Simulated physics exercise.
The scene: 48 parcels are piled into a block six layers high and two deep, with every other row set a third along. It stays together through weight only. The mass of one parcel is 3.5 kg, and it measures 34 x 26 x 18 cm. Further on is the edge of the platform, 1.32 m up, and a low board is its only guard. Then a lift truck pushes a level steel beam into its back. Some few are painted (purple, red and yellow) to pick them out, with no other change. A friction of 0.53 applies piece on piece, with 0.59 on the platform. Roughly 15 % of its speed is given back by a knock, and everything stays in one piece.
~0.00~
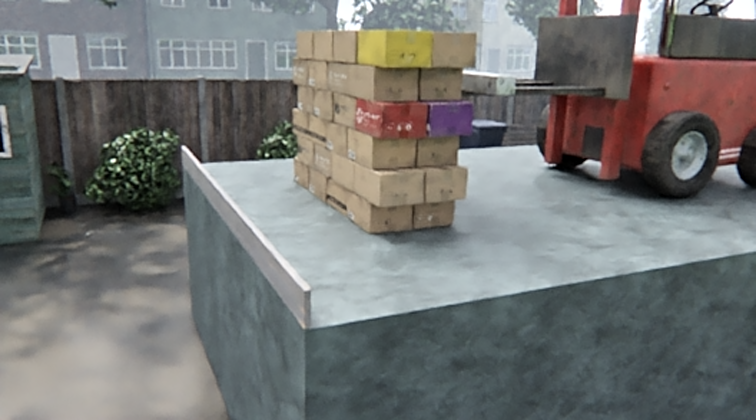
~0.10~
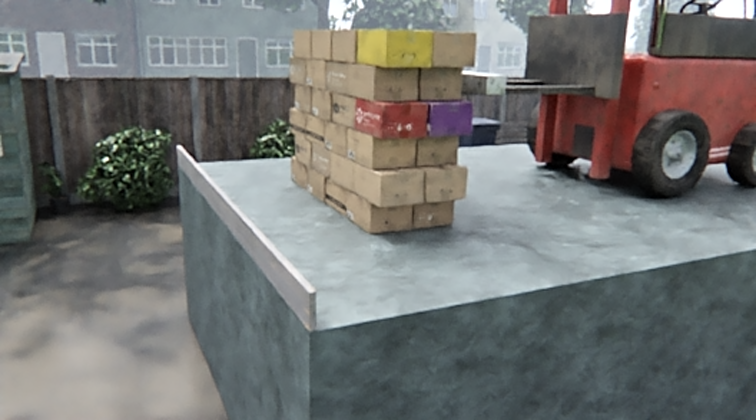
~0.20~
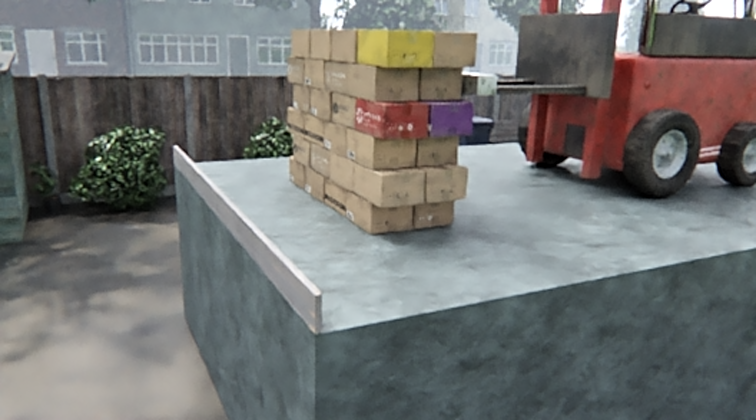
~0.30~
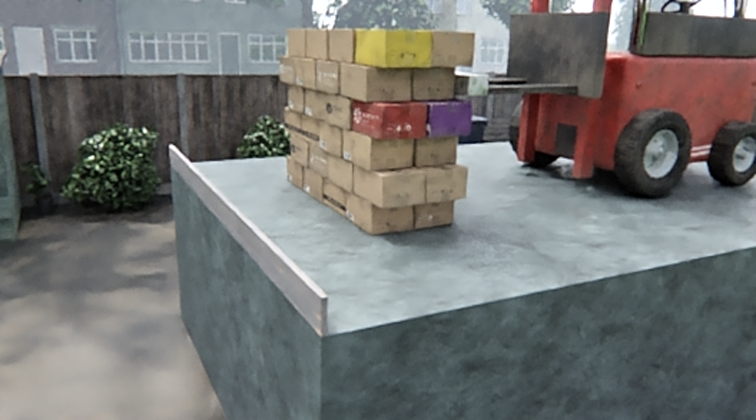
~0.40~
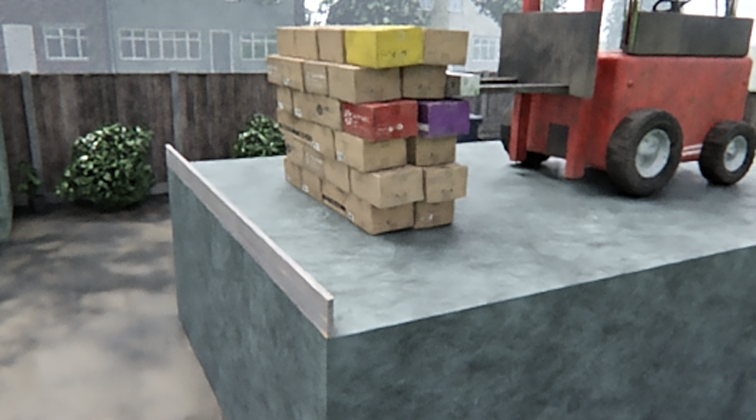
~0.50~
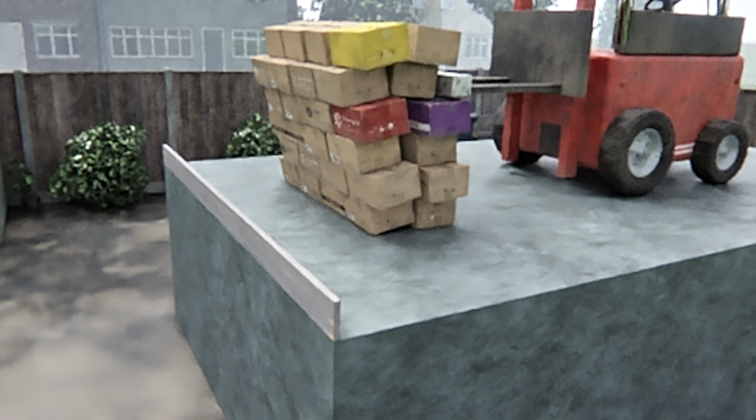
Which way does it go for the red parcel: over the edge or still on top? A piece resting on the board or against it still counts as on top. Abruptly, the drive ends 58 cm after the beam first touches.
Over the edge.
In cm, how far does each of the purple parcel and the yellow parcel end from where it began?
For purple it's 0 cm, and for yellow it's 300 cm.
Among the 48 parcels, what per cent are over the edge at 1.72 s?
25 %.
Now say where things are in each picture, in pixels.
In the first frame (pixels give the middle of a visible side; the camera moves round a little), beam (505, 86) 13 cm from the stack; red parcel (405, 121); purple parcel (452, 120); yellow parcel (409, 49); none has stirred.
In the second frame, beam (495, 85) 7 cm from the stack; red parcel (405, 121).
In the third frame, beam (486, 85) 12 mm from the stack; red parcel (406, 122).
In the fourth frame, beam (477, 86) 48 mm in; red parcel (405, 122) 16 mm from its place; movement in 22 of them.
In the fifth frame, beam (469, 86) 11 cm in; red parcel (396, 121) 5° from how it stood; yellow parcel (400, 47) 5° from how it stood; steepest lean 6°, the parcel at (286, 42); movement in 38 of them.
In the sixth frame, beam (461, 86) 17 cm in; red parcel (386, 122) 11° from how it stood; yellow parcel (387, 46) 11° from how it stood; purple parcel (451, 119) 4° from how it stood; steepest lean 12°, the parcel at (273, 43); movement in 39 of them.
After 0.66 s, none of the 48 parcels over the edge, 36 disturbed; red parcel 22° from how it stood; yellow parcel 22° from how it stood.
After 0.90 s, none of the 48 parcels over the edge, 35 disturbed; red parcel 47° from how it stood, 12 cm lower; yellow parcel 47° from how it stood, 19 cm lower.
After 1.20 s, 8 of the 48 parcels over the edge; red parcel on its side; yellow parcel on its side.
After 1.72 s, 12 of the 48 parcels over the edge; red parcel on its side; yellow parcel upside down.
In the end (2.4 s), 14 of the 48 parcels over the edge; red parcel on its side; yellow parcel upside down; purple parcel unmoved.
